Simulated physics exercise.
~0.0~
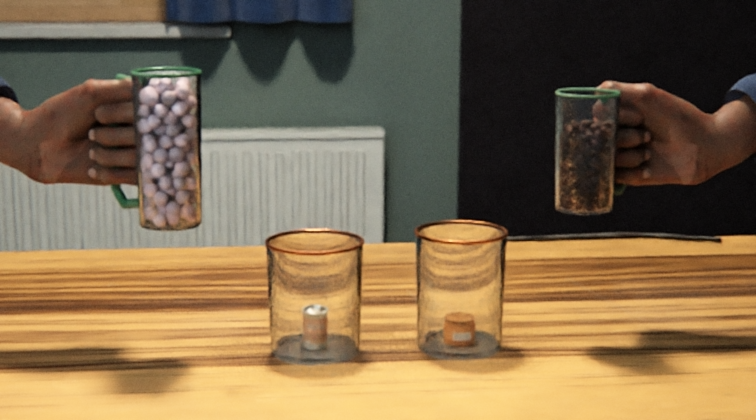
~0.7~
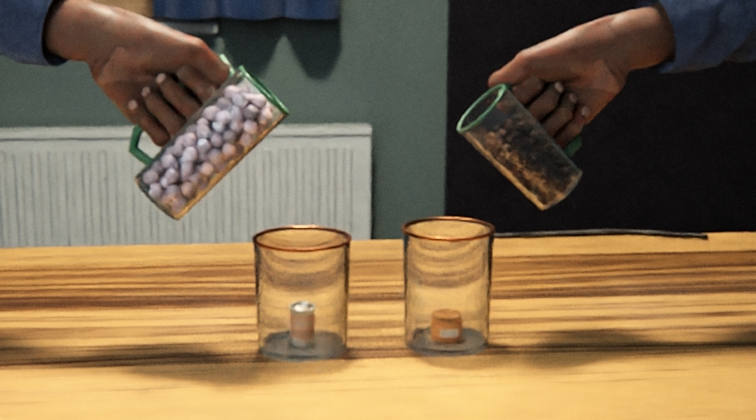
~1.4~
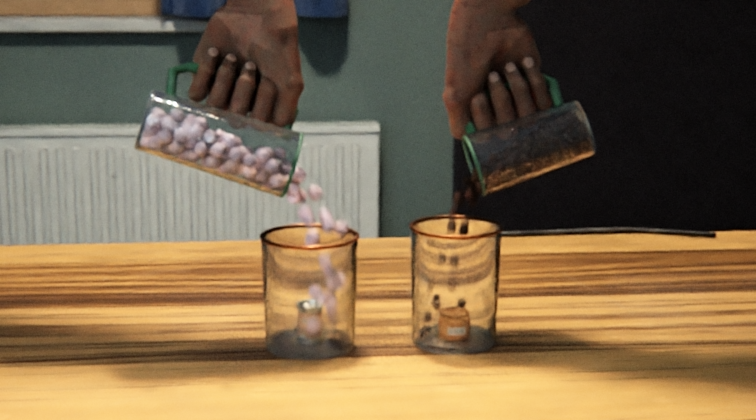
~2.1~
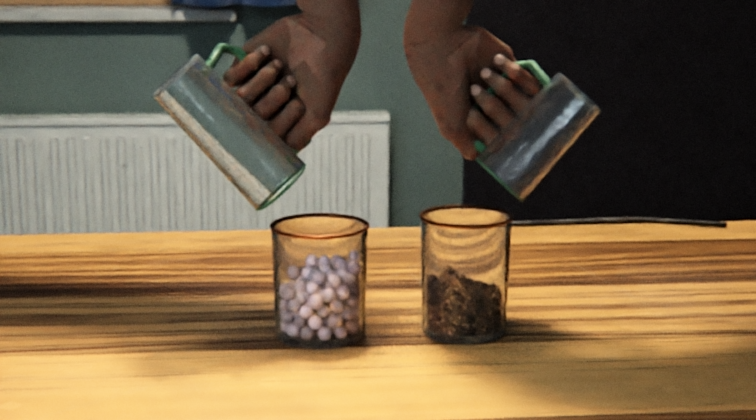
At the start, two hands hold clear, green-rimmed cups upright above a wooden table, the left one full of pale lilac balls and the right one holding dark, crumbly bits. Below stand two amber-tinted glasses, each with one small object on its bottom. The hands bring the cups inward and tilt them towards the glasses. Pale balls tumble into the left glass while dark bits drop into the right, landing around the small objects. Finally both cups are tipped steeply and emptied, the left glass stands about two thirds full, the right about a third full, and both objects are hidden.
